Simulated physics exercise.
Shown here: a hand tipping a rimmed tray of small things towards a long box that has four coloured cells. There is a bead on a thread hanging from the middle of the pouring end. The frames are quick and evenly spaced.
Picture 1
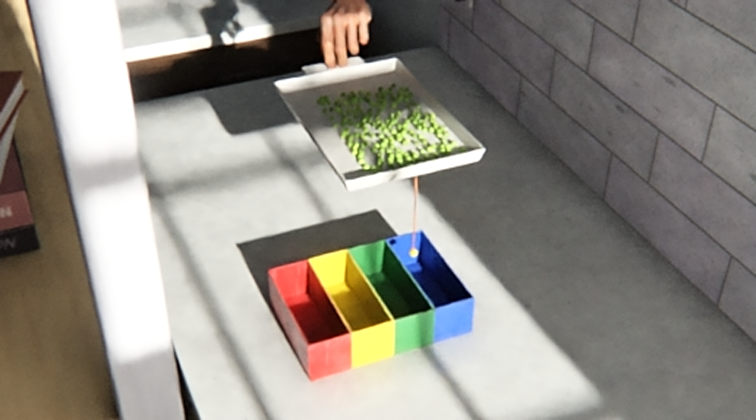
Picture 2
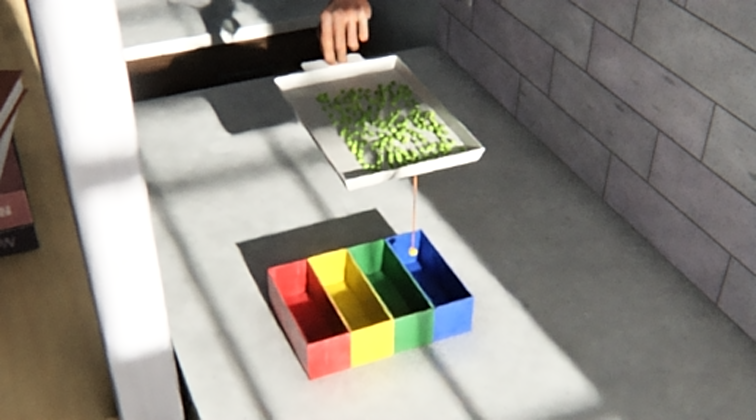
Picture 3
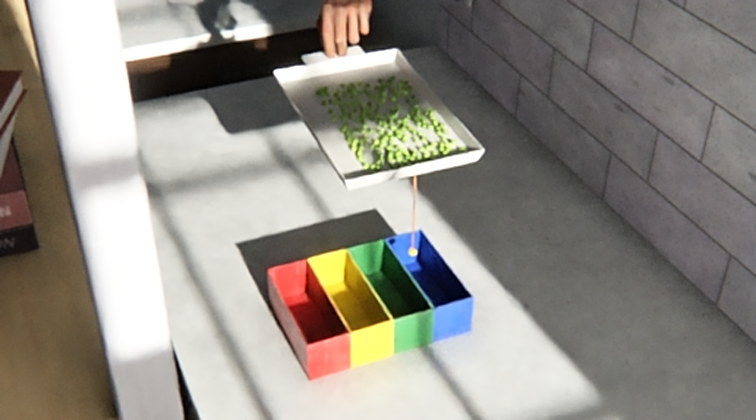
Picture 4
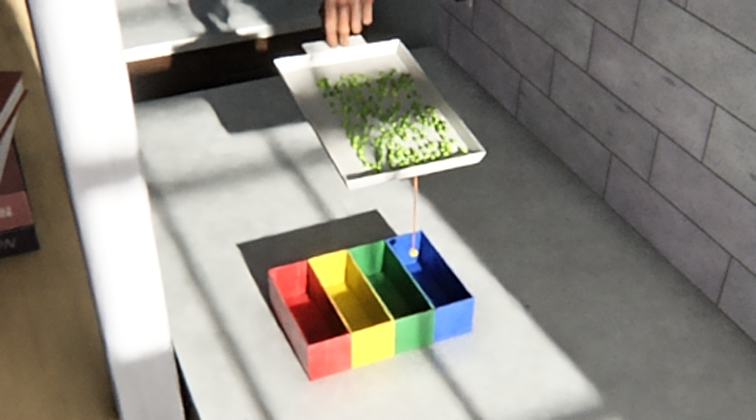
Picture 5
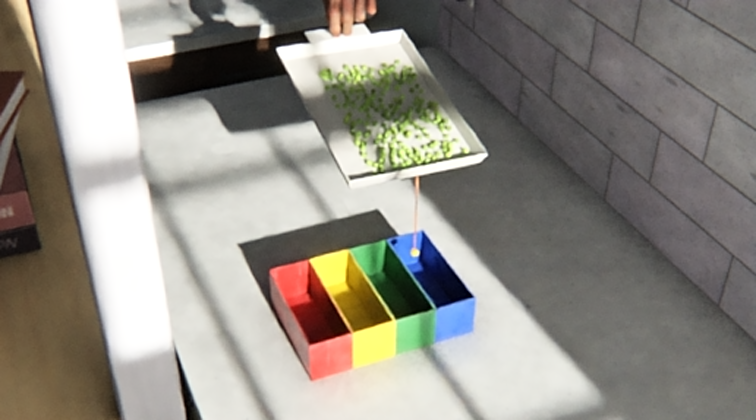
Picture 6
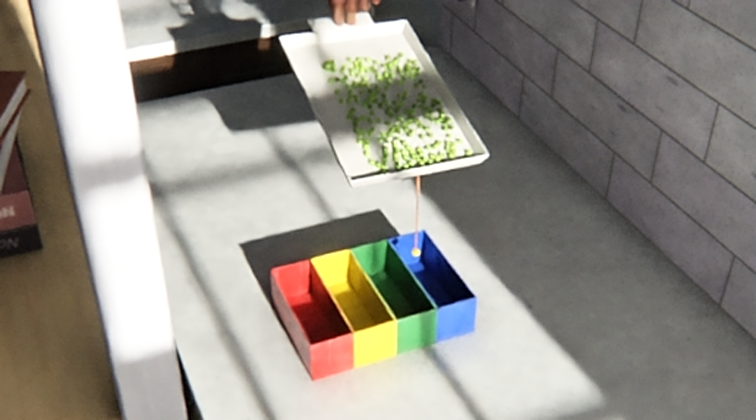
To begin with, a hand holds a white rimmed tray of small green pieces nearly level above a long box with red, yellow, green and blue cells. The hand then raises the far end, tilting the tray steadily more toward its right corner, while a bead hangs on a thread near the blue cell.
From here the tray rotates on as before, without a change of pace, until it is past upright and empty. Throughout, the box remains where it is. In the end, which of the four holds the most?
The blue cell holds the most.
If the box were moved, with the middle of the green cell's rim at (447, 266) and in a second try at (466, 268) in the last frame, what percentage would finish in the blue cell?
40 %, then 20 %.
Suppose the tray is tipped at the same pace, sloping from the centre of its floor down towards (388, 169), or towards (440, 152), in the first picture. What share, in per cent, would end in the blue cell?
In turn some 20 and 0 per cent.
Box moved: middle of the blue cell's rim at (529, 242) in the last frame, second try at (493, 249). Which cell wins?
The yellow cell, and then the green one.
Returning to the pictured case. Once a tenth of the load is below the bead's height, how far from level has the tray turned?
Near 75 degrees.
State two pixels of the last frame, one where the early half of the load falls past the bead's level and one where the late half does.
For the early half I get (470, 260), and for the late half (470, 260).
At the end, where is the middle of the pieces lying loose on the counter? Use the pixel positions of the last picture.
Close to (495, 303).
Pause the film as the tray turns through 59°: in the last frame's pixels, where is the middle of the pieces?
The load is centred around (443, 159).
Soon, tray tipped steeply; nearly all on the tray; a small part falling or outside the box.
A while on, tray tipped right over; about a quarter on the tray; a small part in the blue cell; a stray few in the green cell; about two thirds falling or outside the box.
Towards the end, tray tipped past a quarter turn; about a third in the blue cell; a small part in the green cell; about two thirds falling or outside the box.
Finally, tray tipped past a quarter turn; about a third in the blue cell; a small part in the green cell; none in the red cell; none in the yellow cell; about two thirds outside the box.
